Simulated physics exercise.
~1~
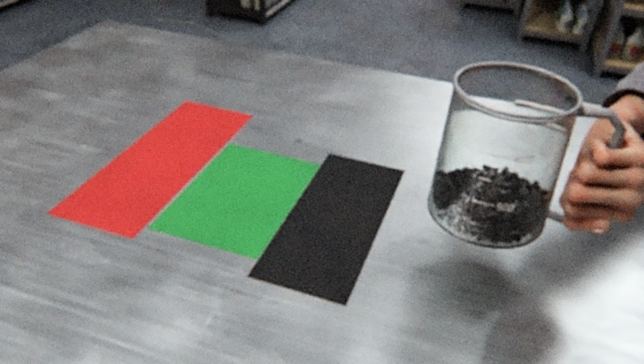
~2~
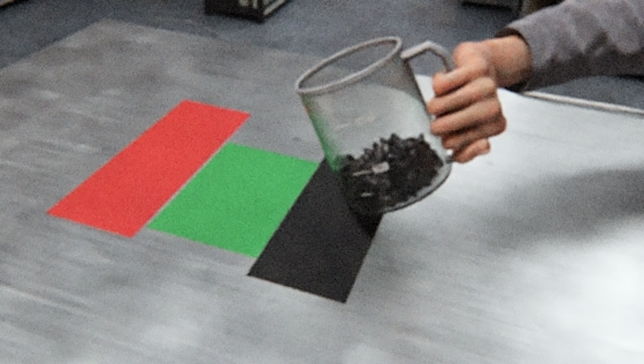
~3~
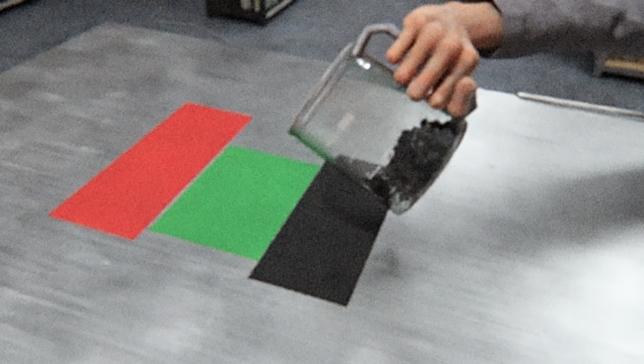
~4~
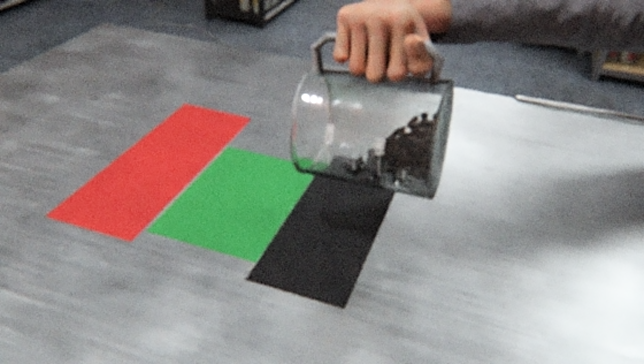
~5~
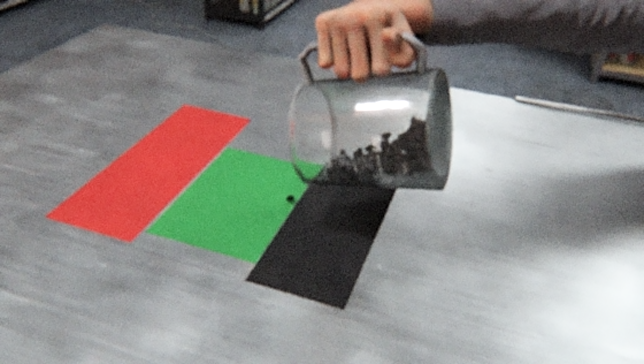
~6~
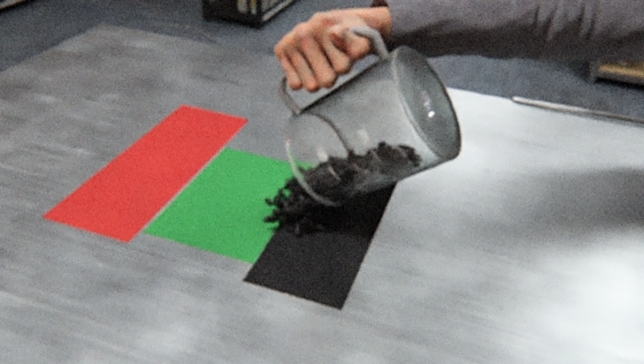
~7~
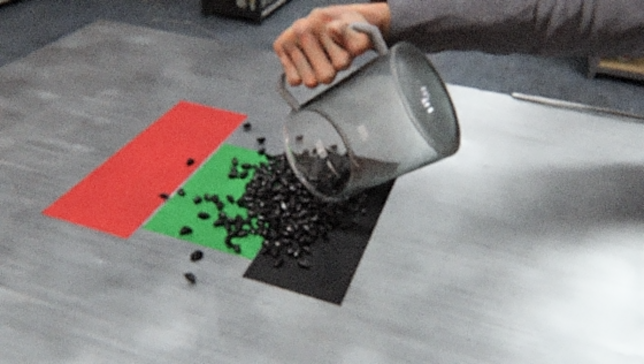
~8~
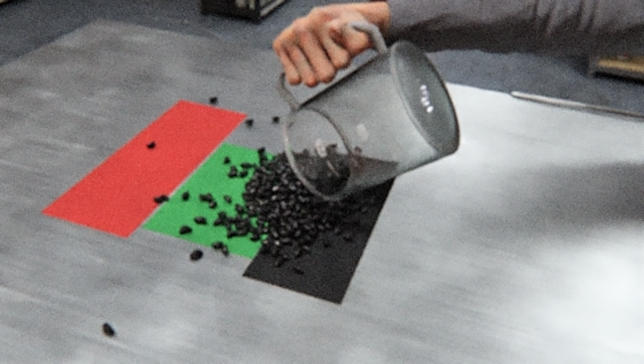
The clip opens with a hand holding a clear jug of black beans upright, to the right of red, green and black mats lying side by side on a grey table. The hand carries the jug left over the black mat, tilting it until it lies on its side with the beans still inside. A lone bean drops from the rim, then the hand tips the jug further, mouth down, and the beans pour out in a dark rush. They heap across the black and green mats, while a few stragglers bounce toward the red mat and the bare table as the jug stays tipped.
